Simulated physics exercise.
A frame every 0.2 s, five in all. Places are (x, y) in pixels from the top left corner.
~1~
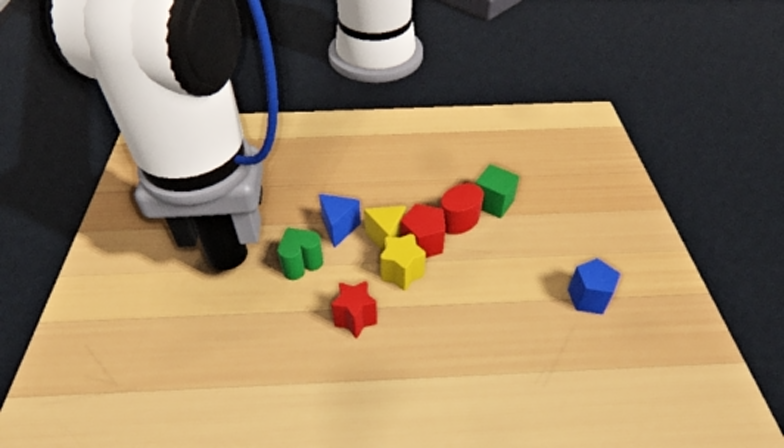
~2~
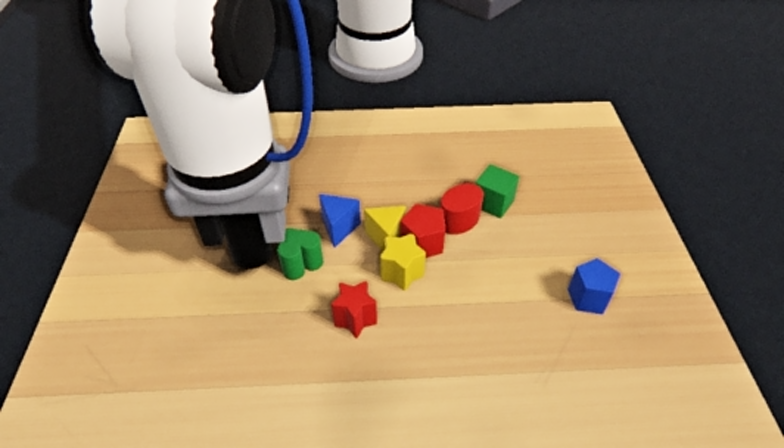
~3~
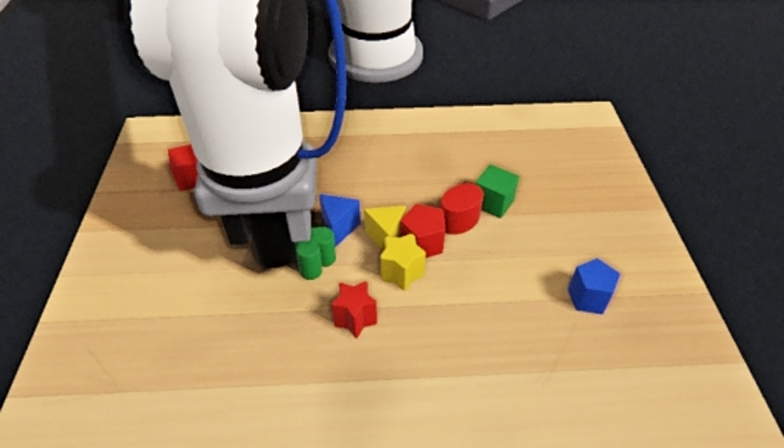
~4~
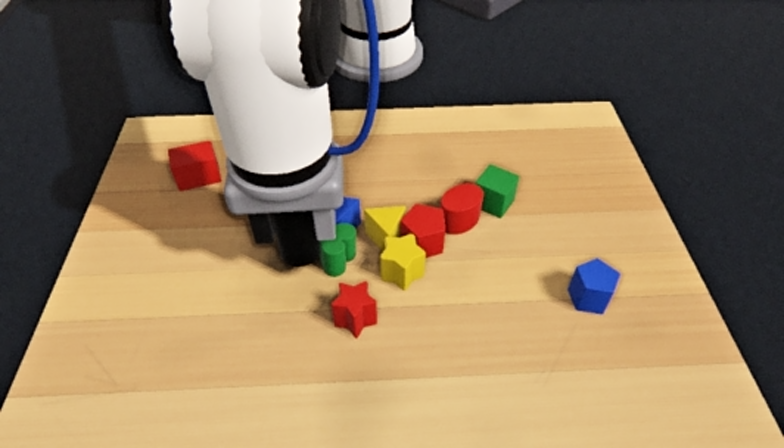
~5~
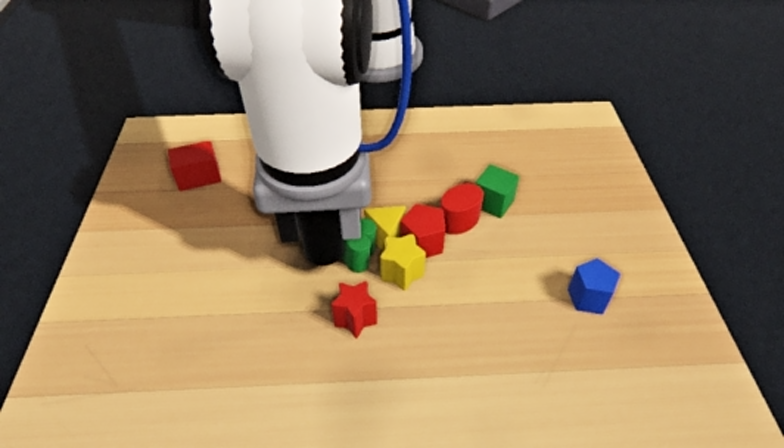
A white robot arm with a black tip and a blue cable works over a pale wooden board on a dark surface, seen from above by a still camera. A green heart, blue and yellow triangles, red shapes, a yellow star and a green block cluster mid-board, with a blue block right. The arm slides rightward, pushing the heart toward the yellow pieces, uncovering a red block behind and hiding the blue triangle.
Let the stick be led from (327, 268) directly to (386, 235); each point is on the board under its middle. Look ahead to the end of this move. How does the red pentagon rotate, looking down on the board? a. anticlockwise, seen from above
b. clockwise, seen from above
Correct choice: B.
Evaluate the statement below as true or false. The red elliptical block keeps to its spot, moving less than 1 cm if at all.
The statement is false.
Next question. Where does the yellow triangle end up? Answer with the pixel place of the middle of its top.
I expect it at (438, 183).
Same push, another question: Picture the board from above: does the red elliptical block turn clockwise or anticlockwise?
It turns round anticlockwise.
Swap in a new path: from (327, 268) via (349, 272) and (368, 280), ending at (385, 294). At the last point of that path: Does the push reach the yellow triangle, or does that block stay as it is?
By then it is displaced.
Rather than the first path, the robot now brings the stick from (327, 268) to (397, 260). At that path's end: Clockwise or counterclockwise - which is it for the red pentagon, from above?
Top view: Counterclockwise.
The first path, step by step. Halfway along, stick at (356, 233); green heart-shaped block at (386, 212), turned 15° anticlockwise; yellow triangle at (410, 195), turned 20° clockwise.
At the end, stick at (385, 217); green heart-shaped block at (413, 197); yellow triangle at (438, 183); red pentagon at (442, 219), turned 55° clockwise; red elliptical block at (473, 197), turned 30° anticlockwise.
